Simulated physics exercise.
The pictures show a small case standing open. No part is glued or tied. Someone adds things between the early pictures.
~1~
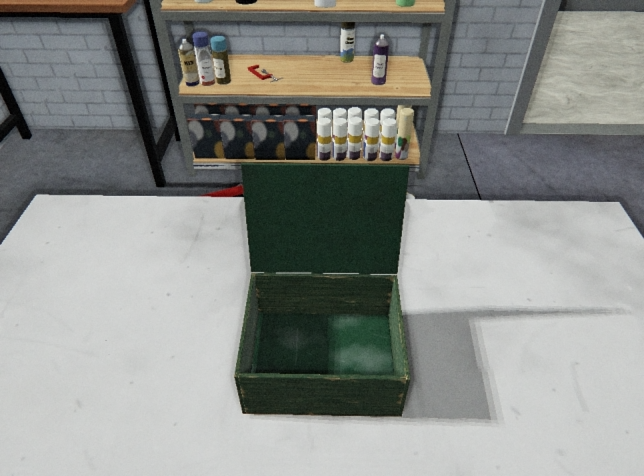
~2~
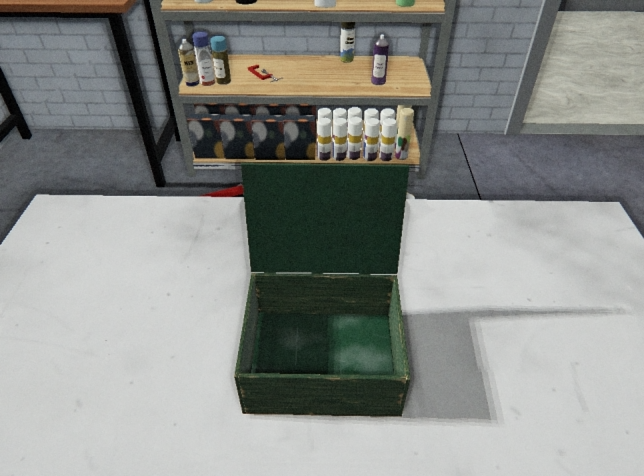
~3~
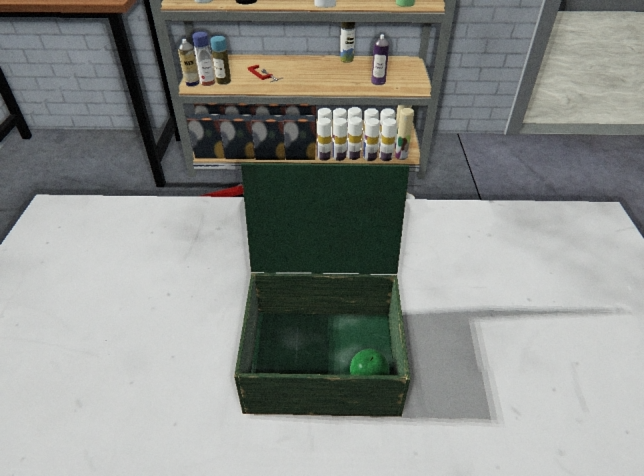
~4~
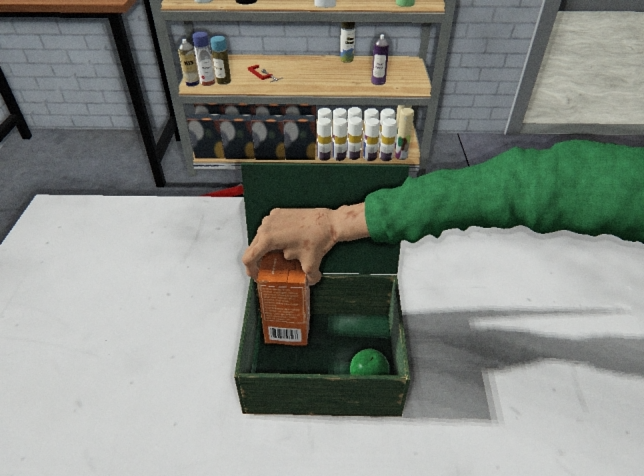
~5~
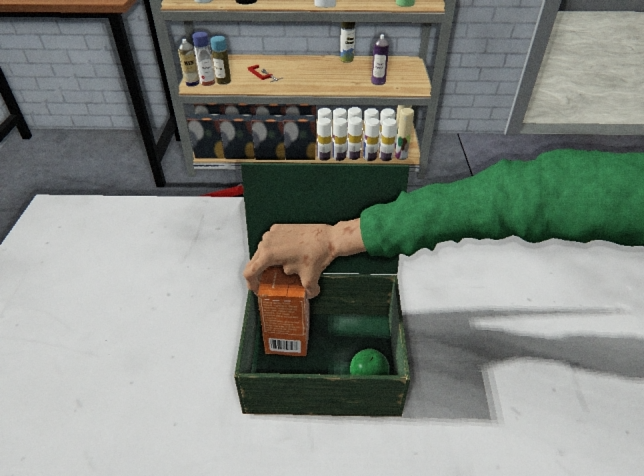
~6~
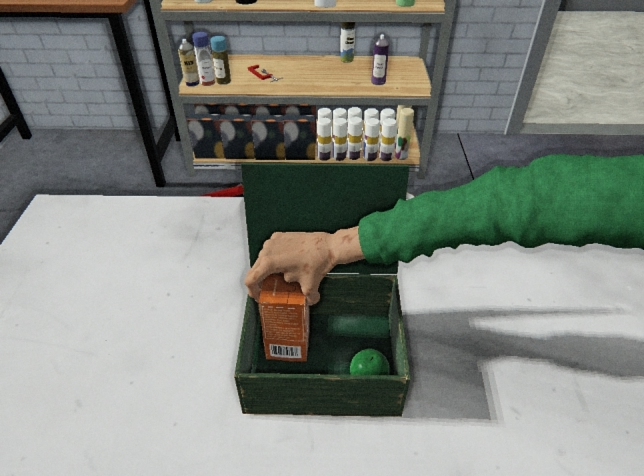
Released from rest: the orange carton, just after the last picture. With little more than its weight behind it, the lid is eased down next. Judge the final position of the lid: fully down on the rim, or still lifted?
Final position: Still lifted.
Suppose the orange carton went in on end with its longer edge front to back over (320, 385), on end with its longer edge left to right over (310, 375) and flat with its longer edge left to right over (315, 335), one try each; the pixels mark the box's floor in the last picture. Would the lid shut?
In the first case it stays ajar; in the second case it stays ajar; in the third case it closes.
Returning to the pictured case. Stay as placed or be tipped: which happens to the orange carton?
It stays as it was set.
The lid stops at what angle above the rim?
I'd say roughly 50 degrees above the rim.
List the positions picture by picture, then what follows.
In the first picture, the last thing is not in view yet.
In the second picture, the last thing is not in view yet.
In the third picture, the last thing is not in view yet.
The fourth picture shows coming down; orange carton (286, 300).
The fifth picture shows coming down; orange carton (286, 312).
The sixth picture shows put in, still held; orange carton (286, 318).
Then, 1.10 s later than the last frame, lid starting down.
Then, 1.40 s later than the last frame, lid 76° above the rim.
Then, 1.60 s later than the last frame, lid 58° above the rim.
When it is over, lid 51° above the rim; both as before. End places, in pixels of the last picture, orange carton near (286, 318).
